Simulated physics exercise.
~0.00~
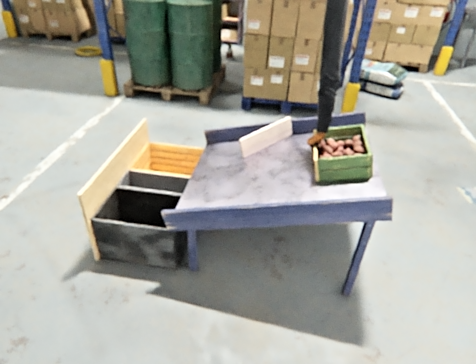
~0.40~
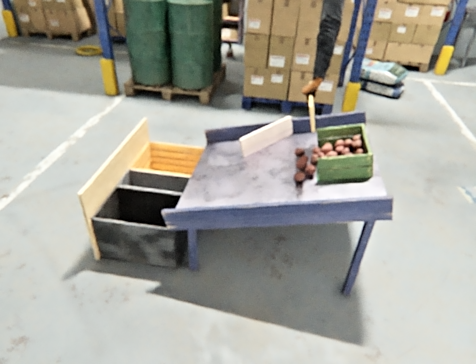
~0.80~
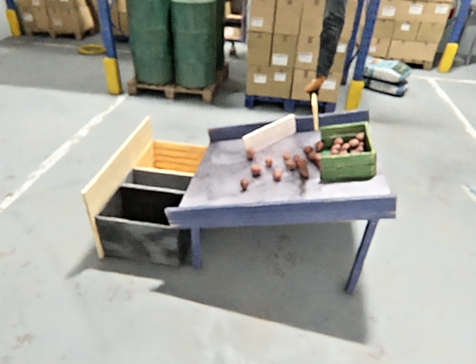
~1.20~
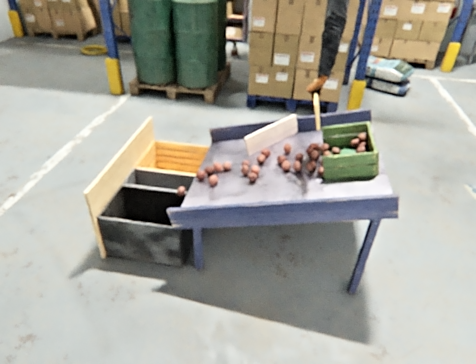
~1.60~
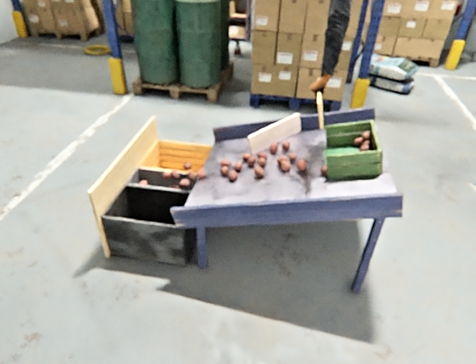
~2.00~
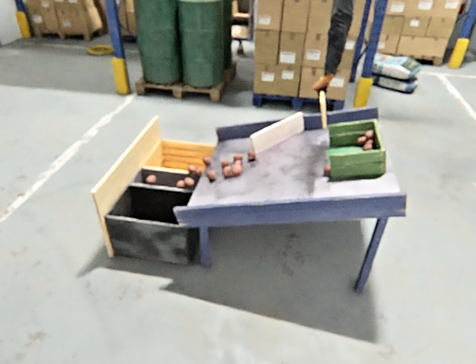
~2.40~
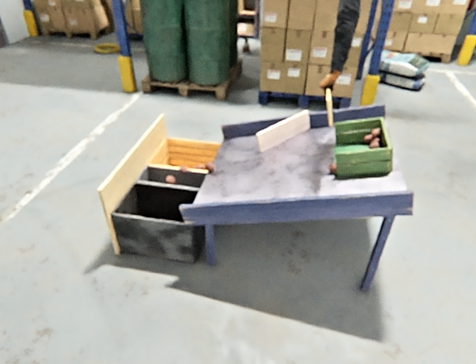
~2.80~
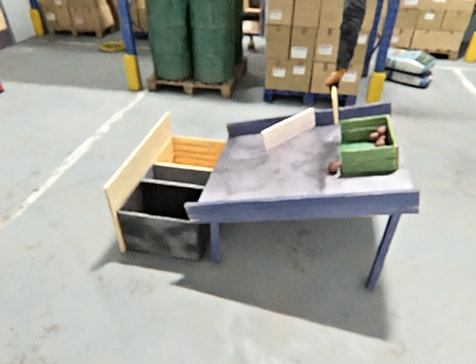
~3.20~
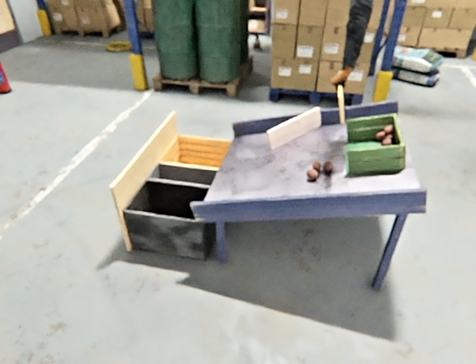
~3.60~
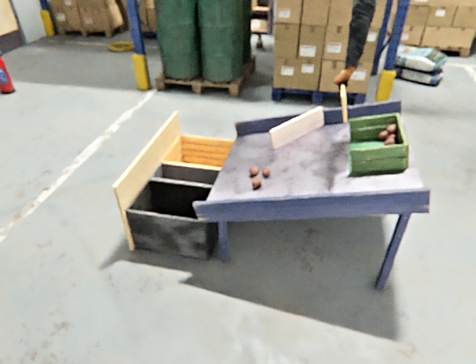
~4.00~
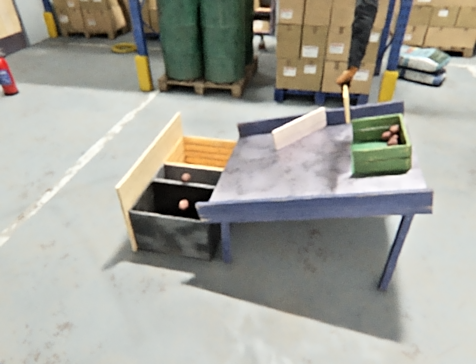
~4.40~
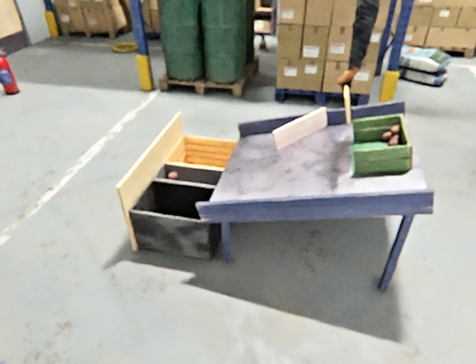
At first, a green pen full of red potatoes sits at the right end of a sloping table in a warehouse, with a dark-sleeved arm reaching down behind it. The hand lifts the gate, and potatoes spill out onto the slope. They roll left in a loose stream, passing the angled board, and drop off the far edge, mostly into the middle grey bin. As the view drifts slightly left, the flow thins to a few stragglers, which roll down in a small cluster. Finally the table is clear, with a few potatoes still in the pen.
